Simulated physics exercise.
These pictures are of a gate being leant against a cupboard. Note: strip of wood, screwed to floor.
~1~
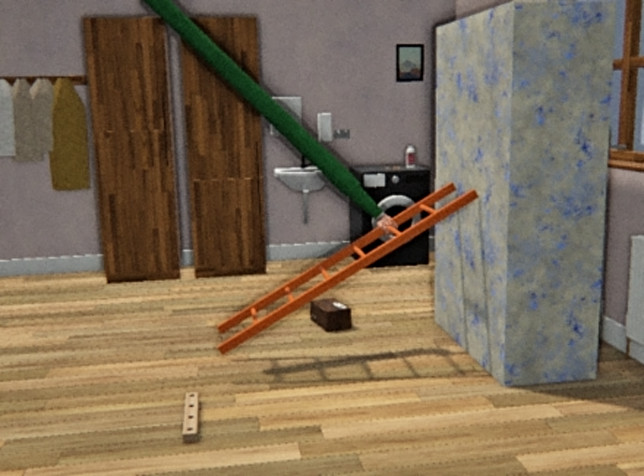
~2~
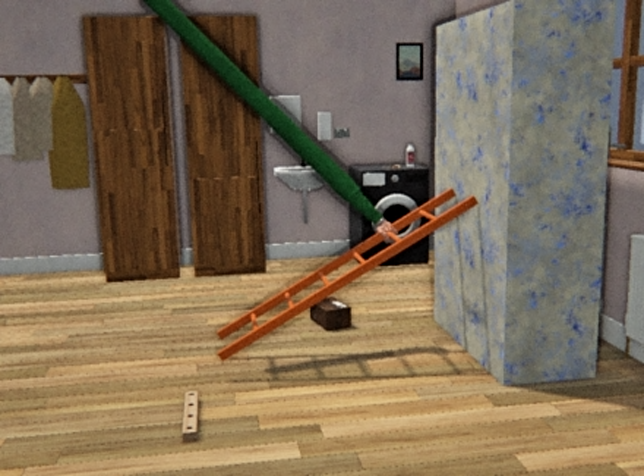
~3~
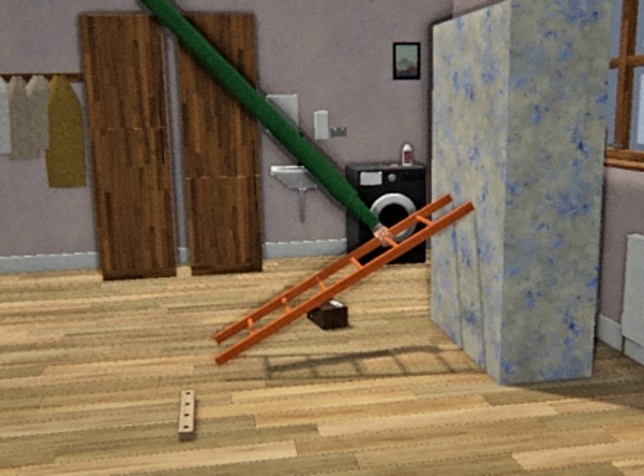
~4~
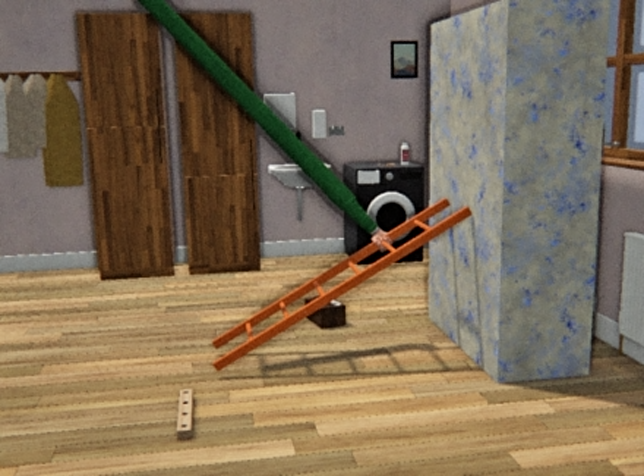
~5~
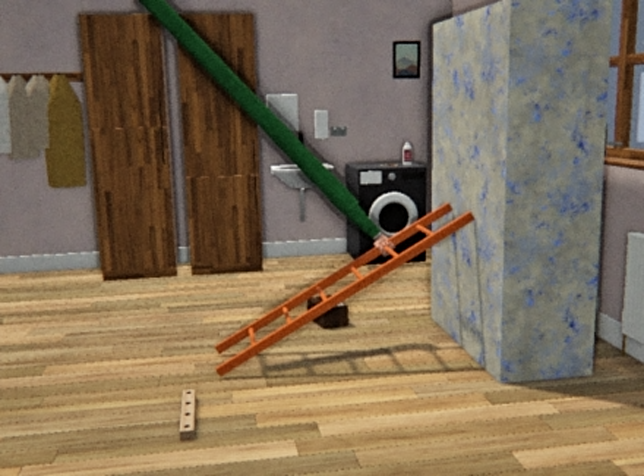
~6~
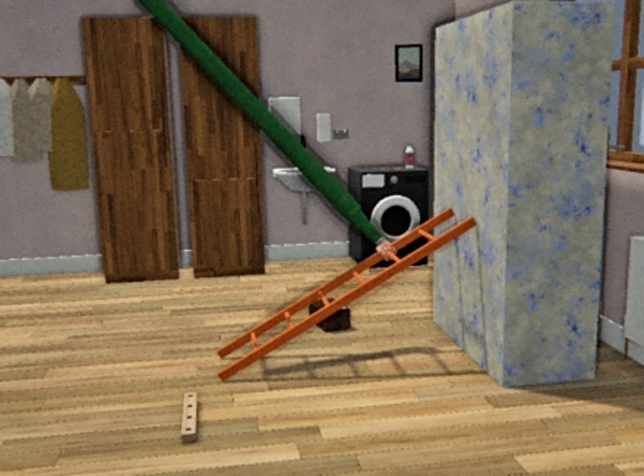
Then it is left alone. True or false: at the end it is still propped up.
False.
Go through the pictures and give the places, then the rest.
The first picture shows still on the way; orange gate (343, 264); batten (191, 416).
The second picture shows still on the way; orange gate (343, 270); brown parcel (330, 313).
The third picture shows still on the way; orange gate (340, 275); batten (188, 414).
The fourth picture shows still on the way; orange gate (338, 280); brown parcel (325, 311).
The fifth picture shows still on the way; orange gate (340, 285); batten (188, 413).
The sixth picture shows in place, still held; orange gate (342, 290); brown parcel (329, 315).
Then, 0.28 s on from there, orange gate turned 9° from its first pose near (334, 310).
Then, 0.40 s on from there, orange gate turned 22° from its first pose near (327, 340).
Then, 0.58 s on from there, orange gate turned 31° from its first pose near (324, 344).
In the end, the orange gate gives way at the feet, near (324, 357); the other things unmoved.
